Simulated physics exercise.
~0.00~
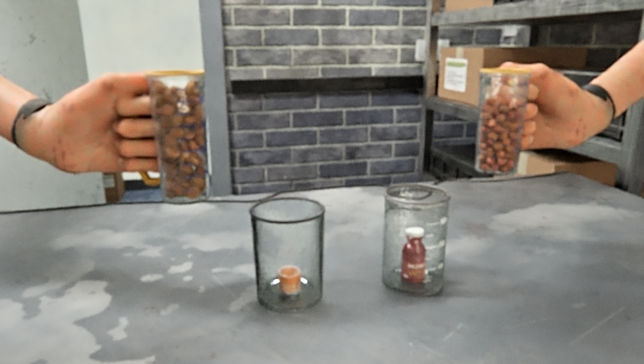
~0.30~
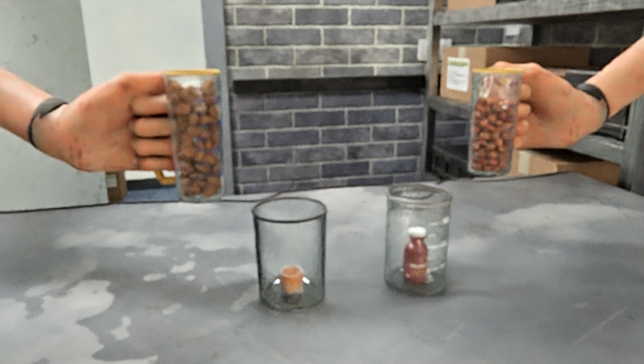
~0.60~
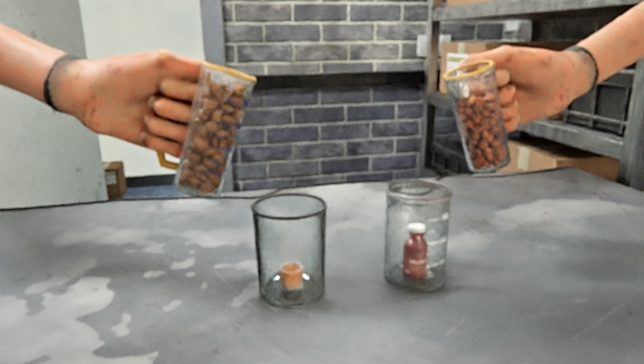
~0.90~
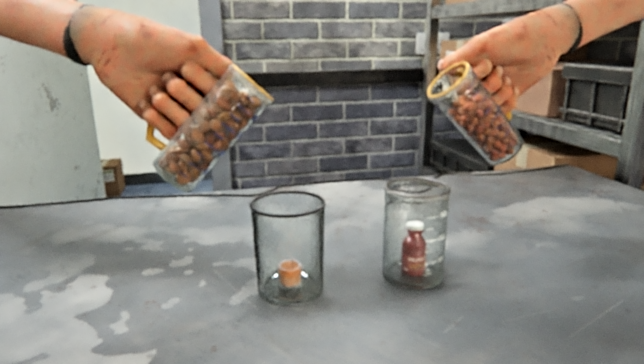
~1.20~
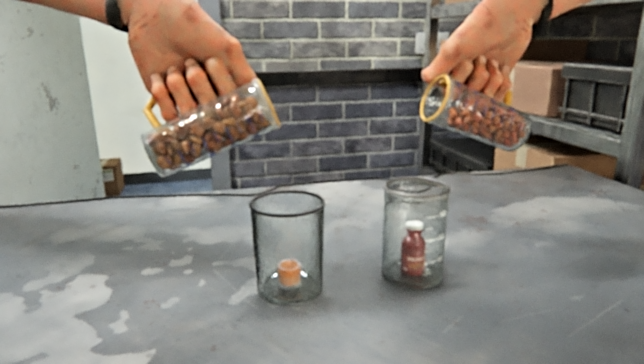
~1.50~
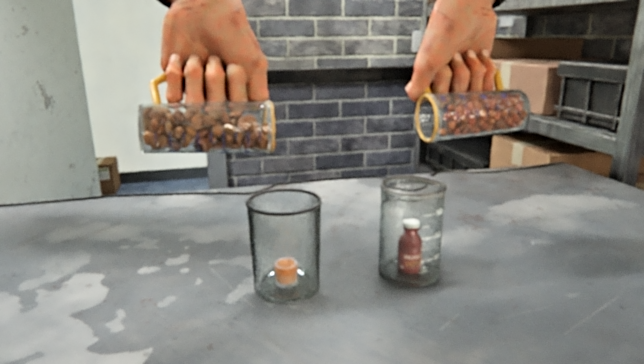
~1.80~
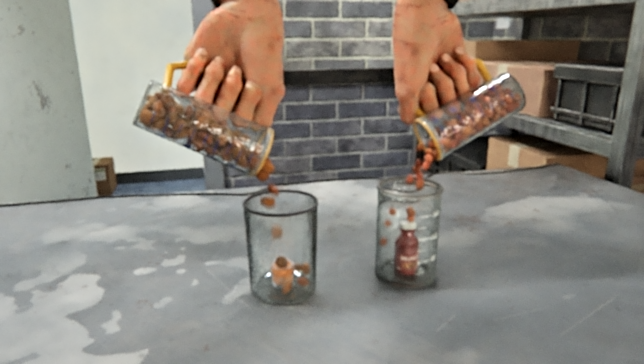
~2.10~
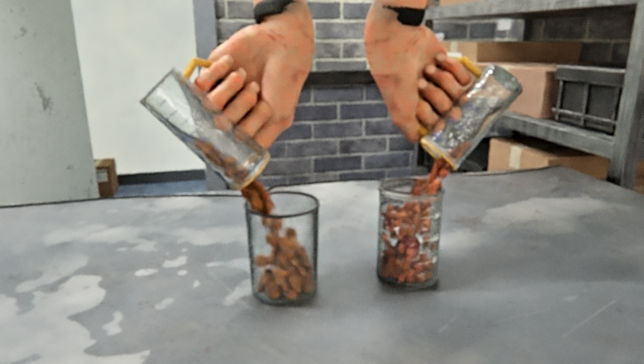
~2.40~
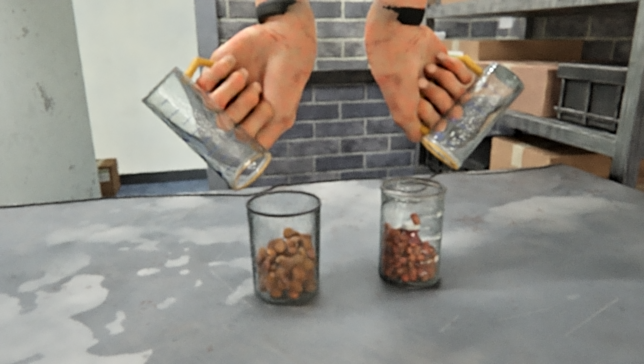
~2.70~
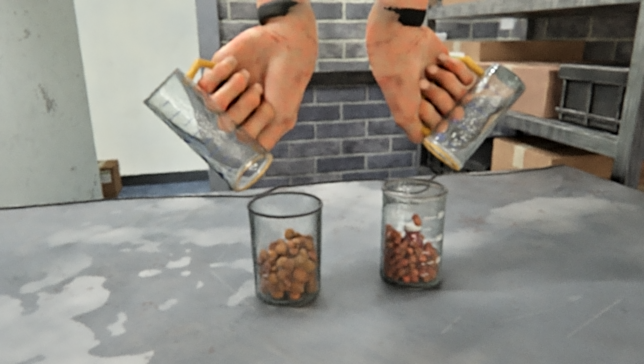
At the start, two hands hold up clear, yellow-rimmed cups of brown and reddish nut-like pieces beyond a glass and a beaker on a grey table. A small orange-brown, cork-like object stands in the left glass, and a little red bottle with a white cap stands in the right beaker. The hands tilt the cups inward until they lie on their sides. Pieces begin dropping into both containers, then pour down quickly as the cups tip further. Finally, the emptied cups stay tipped above two half-full containers, the left object covered and the right bottle still showing.
